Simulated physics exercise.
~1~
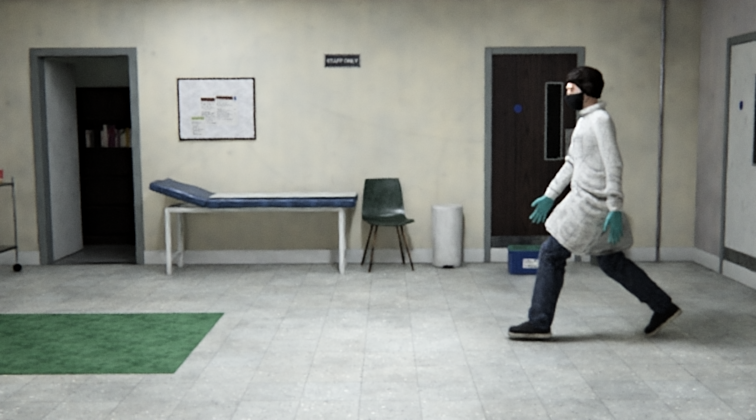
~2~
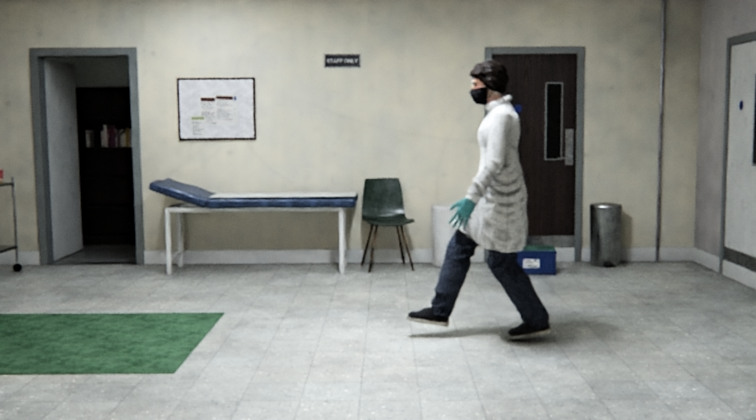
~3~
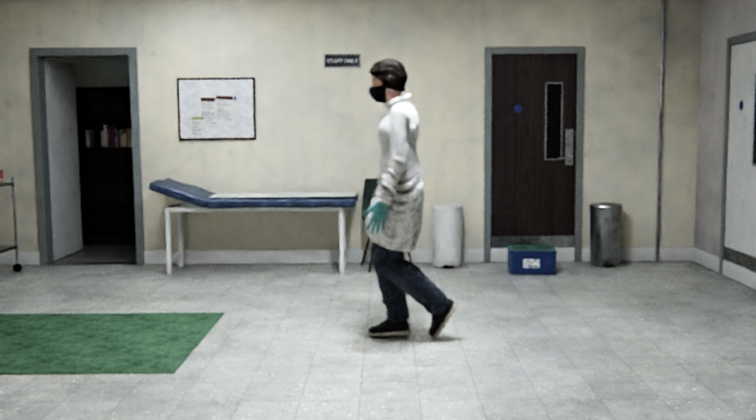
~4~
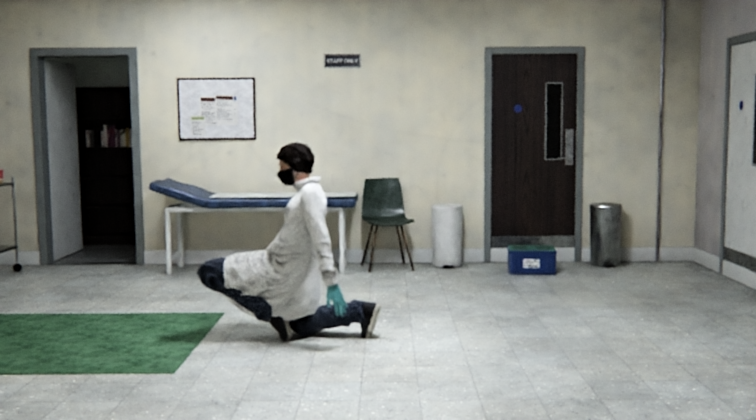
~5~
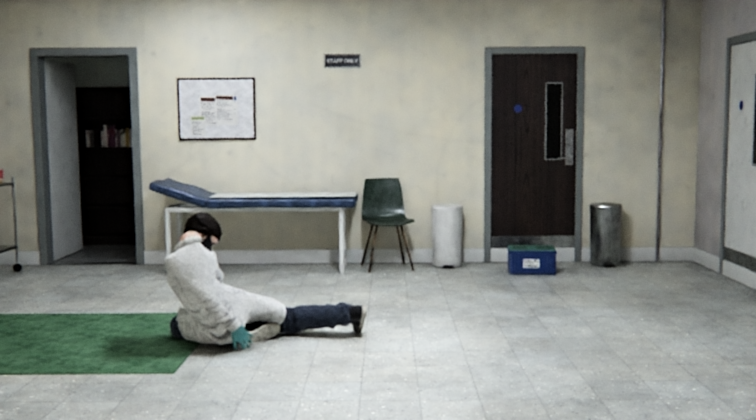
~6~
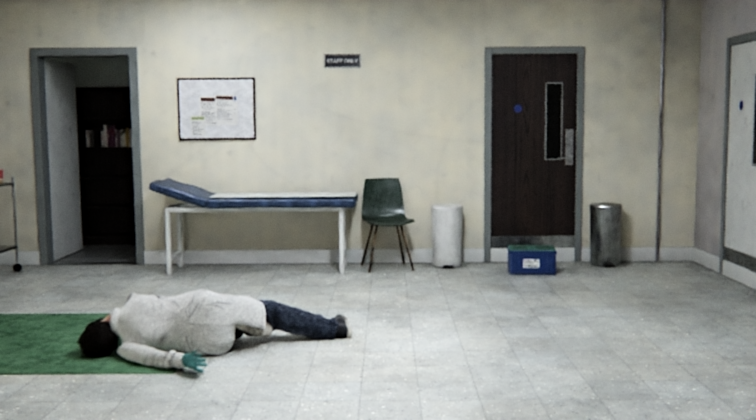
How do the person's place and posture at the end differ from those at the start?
At the start the person is upright and striding on the right side of the room, in front of the dark door. At the end the person lies on the floor at the lower left, with head and chest over the green mat.
